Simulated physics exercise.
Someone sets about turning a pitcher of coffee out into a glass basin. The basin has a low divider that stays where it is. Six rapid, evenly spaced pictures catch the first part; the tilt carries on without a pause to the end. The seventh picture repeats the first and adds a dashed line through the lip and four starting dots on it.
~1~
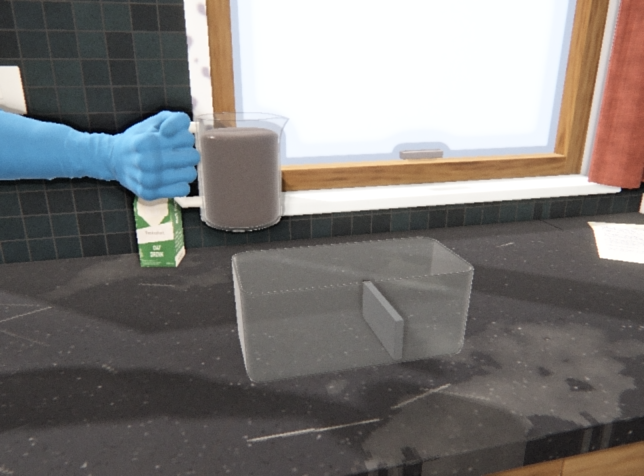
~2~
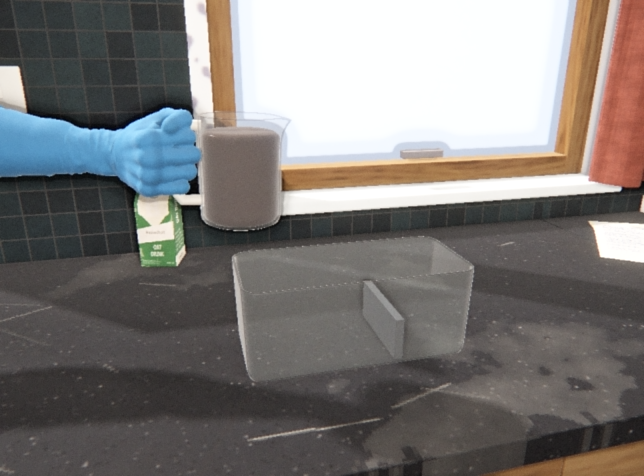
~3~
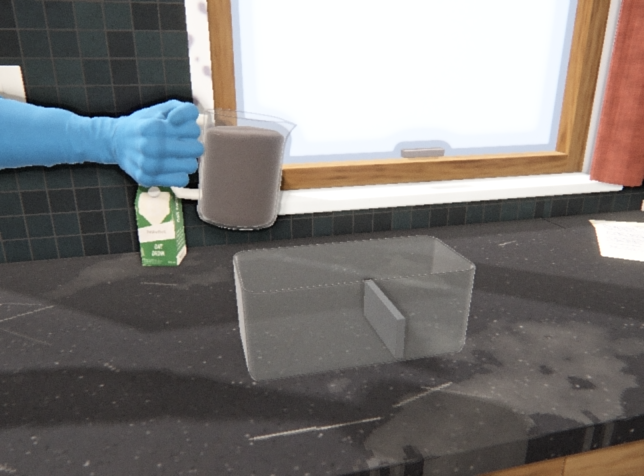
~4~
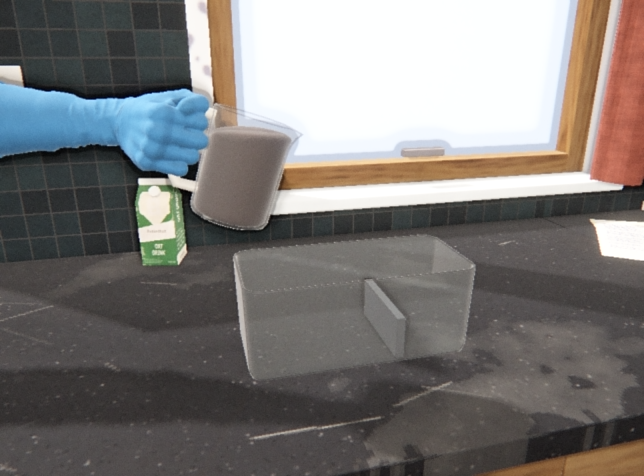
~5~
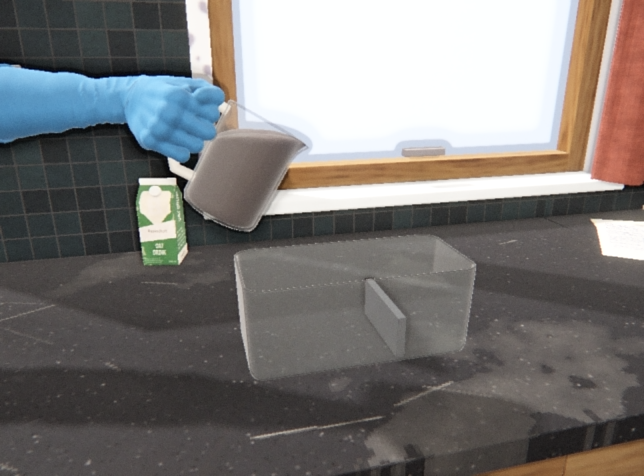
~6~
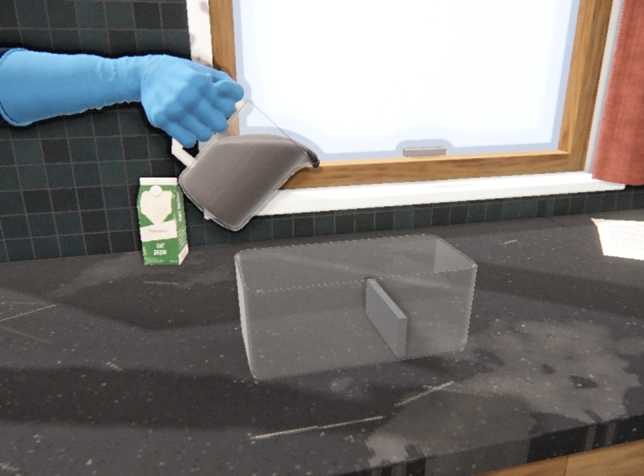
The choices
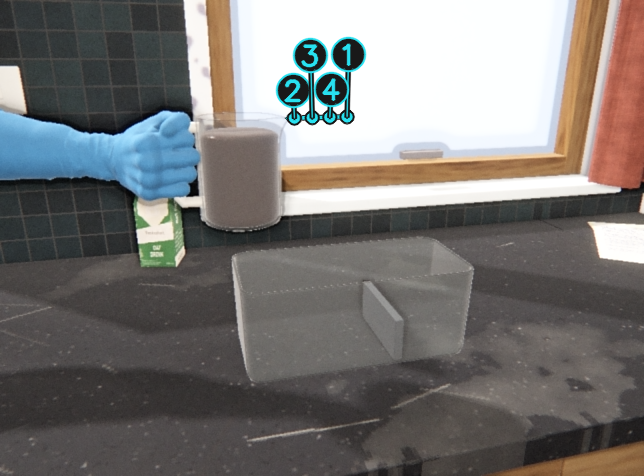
To begin with, a blue-gloved hand holds a clear pitcher of dark liquid upright, above a counter with a glass basin and a green-and-white carton. The hand then tilts the pitcher to the right, slowly at first, then more steeply, until the dark liquid just comes over its lip.
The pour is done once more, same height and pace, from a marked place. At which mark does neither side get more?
Dot 4.
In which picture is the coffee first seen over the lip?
In picture 6.
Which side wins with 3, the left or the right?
More ends on the left.
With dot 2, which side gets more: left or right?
More ends on the left.
On the marked copy, 1 at (347, 116); 2 at (294, 118); 3 at (312, 117); 4 at (329, 117).
With 1, about 15 % ends left of the wall and 83 % right of it.
With 2, about 94 % ends left of the wall and 2 % right of it; 3 % is lost outside.
With 3, about 90 % ends left of the wall and 7 % right of it; 3 % is lost outside.
With 4, about 52 % ends left of the wall and 47 % right of it.
